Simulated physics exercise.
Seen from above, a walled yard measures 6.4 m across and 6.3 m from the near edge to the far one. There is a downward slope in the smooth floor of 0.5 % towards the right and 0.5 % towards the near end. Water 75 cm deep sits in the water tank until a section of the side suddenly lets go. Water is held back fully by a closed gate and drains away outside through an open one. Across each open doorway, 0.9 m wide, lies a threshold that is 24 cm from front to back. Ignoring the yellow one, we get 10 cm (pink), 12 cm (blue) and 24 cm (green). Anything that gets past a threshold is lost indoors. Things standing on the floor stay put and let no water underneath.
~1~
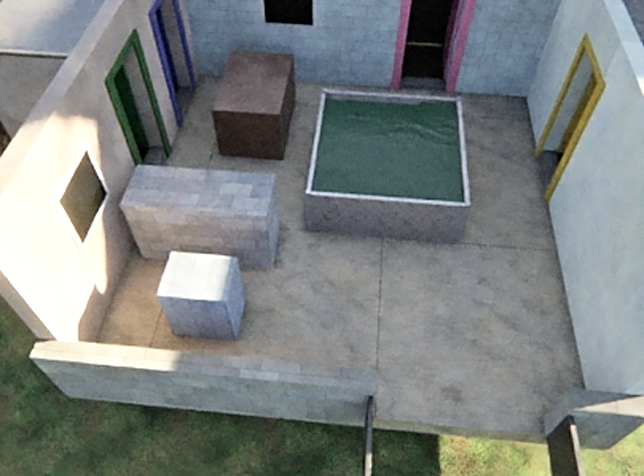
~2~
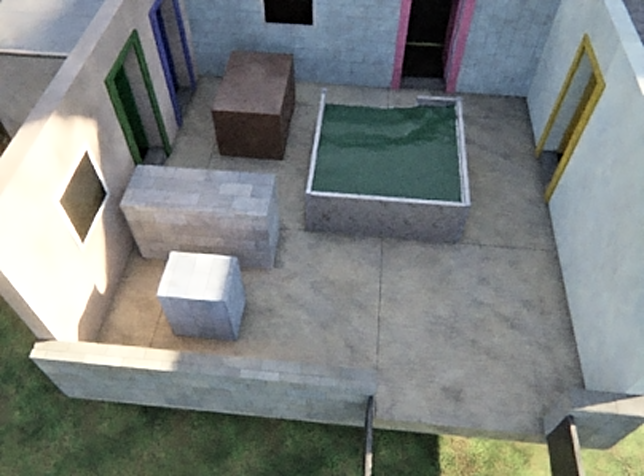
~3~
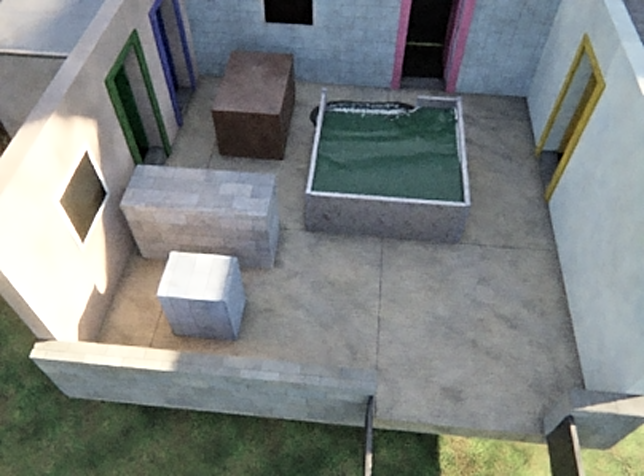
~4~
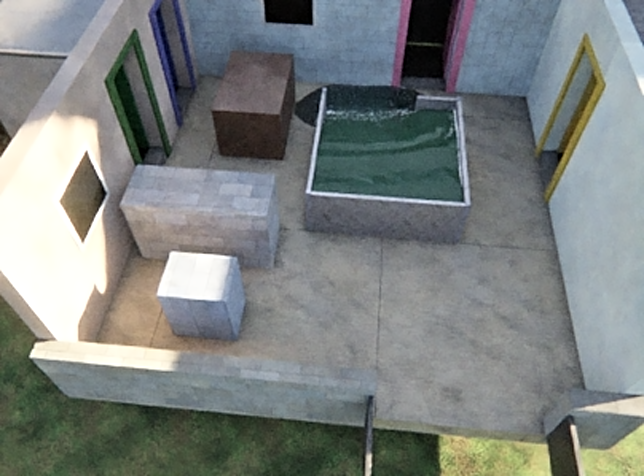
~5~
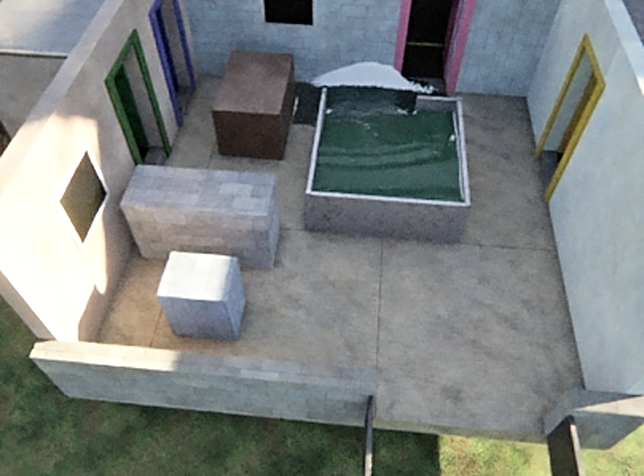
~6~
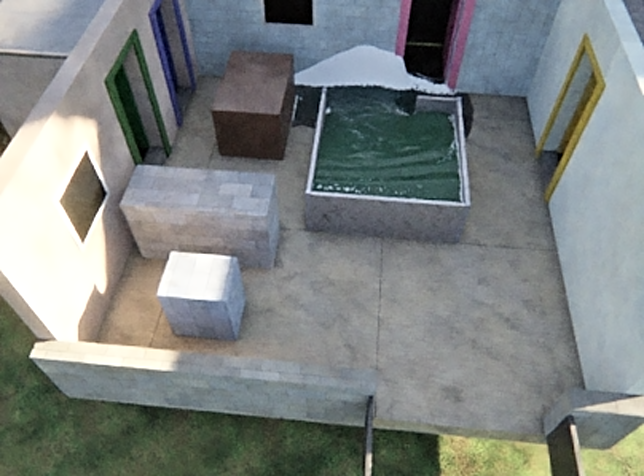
Green water pours over the tank's far side and spreads across the floor behind it.
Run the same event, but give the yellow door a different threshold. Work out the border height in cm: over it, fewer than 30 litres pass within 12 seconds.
Border at about 6.5 cm.
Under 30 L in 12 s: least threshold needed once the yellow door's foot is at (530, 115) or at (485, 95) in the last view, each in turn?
Minimums: Roughly 26 cm and 14.5 cm.
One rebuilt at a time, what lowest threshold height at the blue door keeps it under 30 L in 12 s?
Door blue, min height approx. 24 cm.
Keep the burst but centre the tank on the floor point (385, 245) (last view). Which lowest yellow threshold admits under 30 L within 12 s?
It should be around 9.5 cm high.
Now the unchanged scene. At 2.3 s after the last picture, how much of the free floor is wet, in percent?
Wet share: Around 45 %.
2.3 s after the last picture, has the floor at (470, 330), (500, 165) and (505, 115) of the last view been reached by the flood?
In order: Untouched, soaked, soaked.
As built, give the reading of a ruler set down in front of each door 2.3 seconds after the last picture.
Lab note, cm: Yellow 13; pink 22; blue 25; green 6.
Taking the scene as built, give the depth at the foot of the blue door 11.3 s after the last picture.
Depth: Near 9.0 cm.
Then, 0.7 s after the last picture water covers 15 % of the floor, deepest (56 cm) near (363, 91); it has not reached the yellow door.
Then, 2.3 s after the last picture water covers 45 % of the floor, deepest (45 cm) near (198, 80); 13 cm at the yellow door, 0 litres in over its 19 cm threshold.
Then, 11.3 s after the last picture water covers 95 % of the floor, deepest (12 cm) near (570, 418); 7 cm at the yellow door, 0 litres in over its 19 cm threshold.
At the yellow door as built, the water peaked near 13 cm, 2.3 s after the last picture.
With a threshold of 6 cm, 38 litres would have come in within the 12 s; with 8 cm, 16 litres. So under 30 litres takes about 6.5 cm.
